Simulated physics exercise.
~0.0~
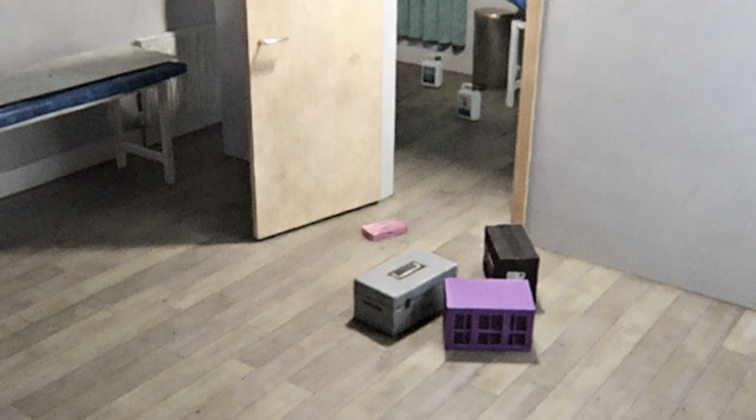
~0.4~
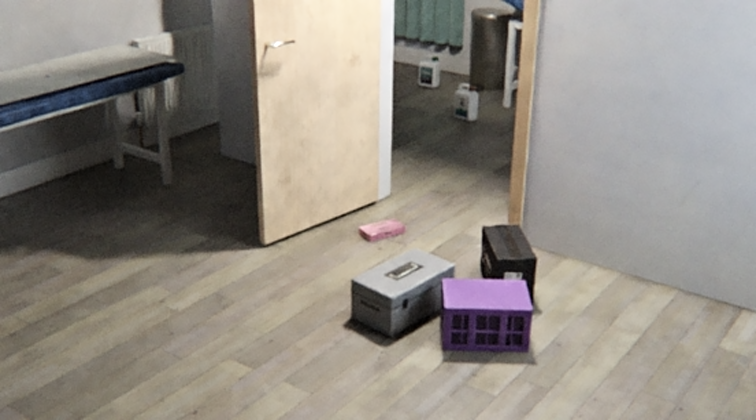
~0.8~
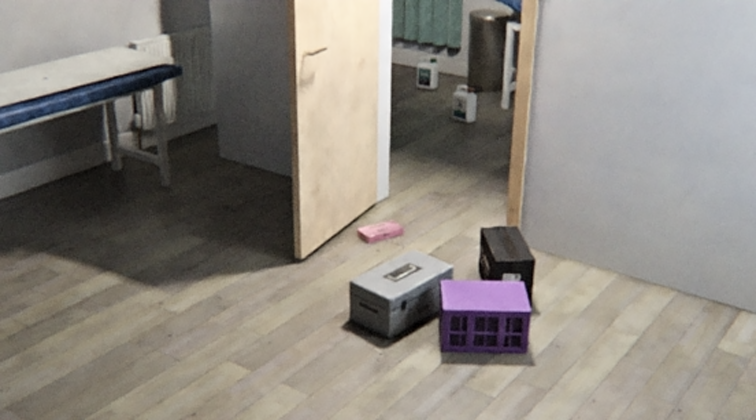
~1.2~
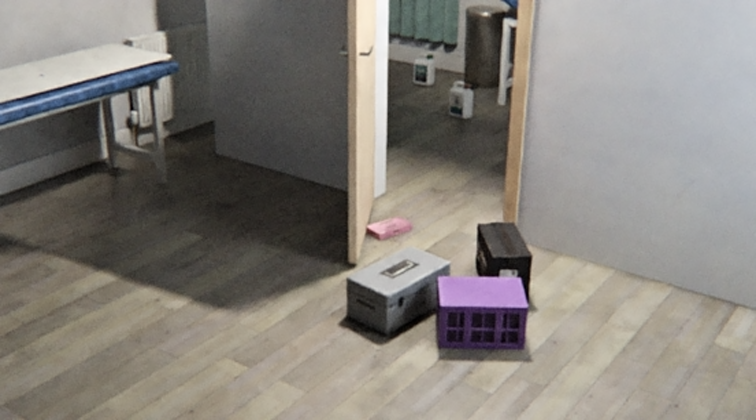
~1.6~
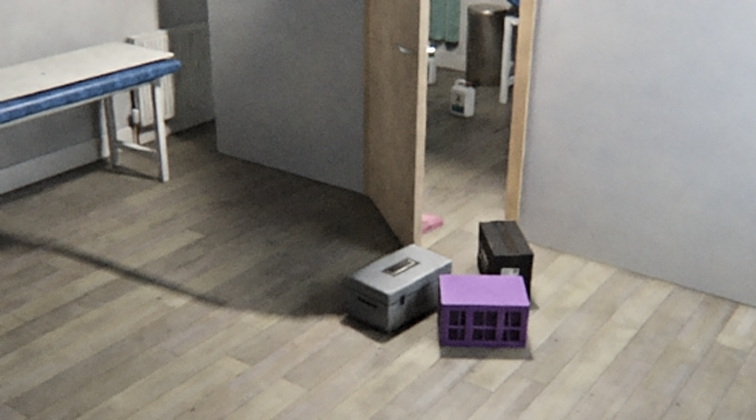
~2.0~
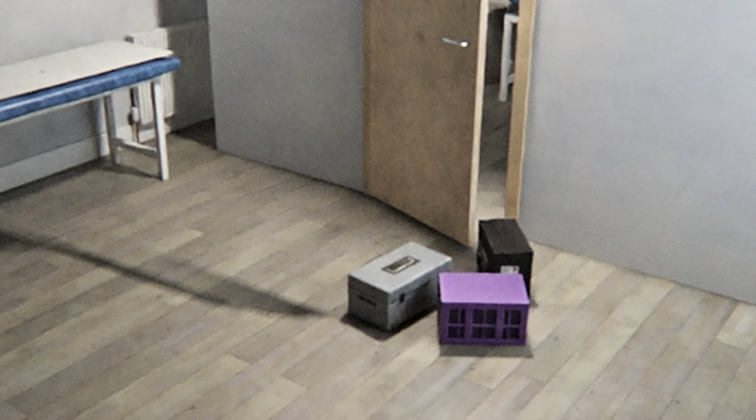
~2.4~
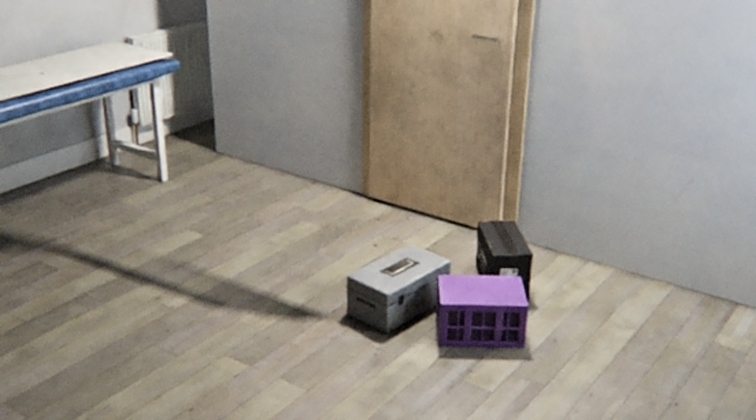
In a grey-walled room, a wooden door swings shut, sweeping a pink packet rightward out of view past a toolbox and crate.
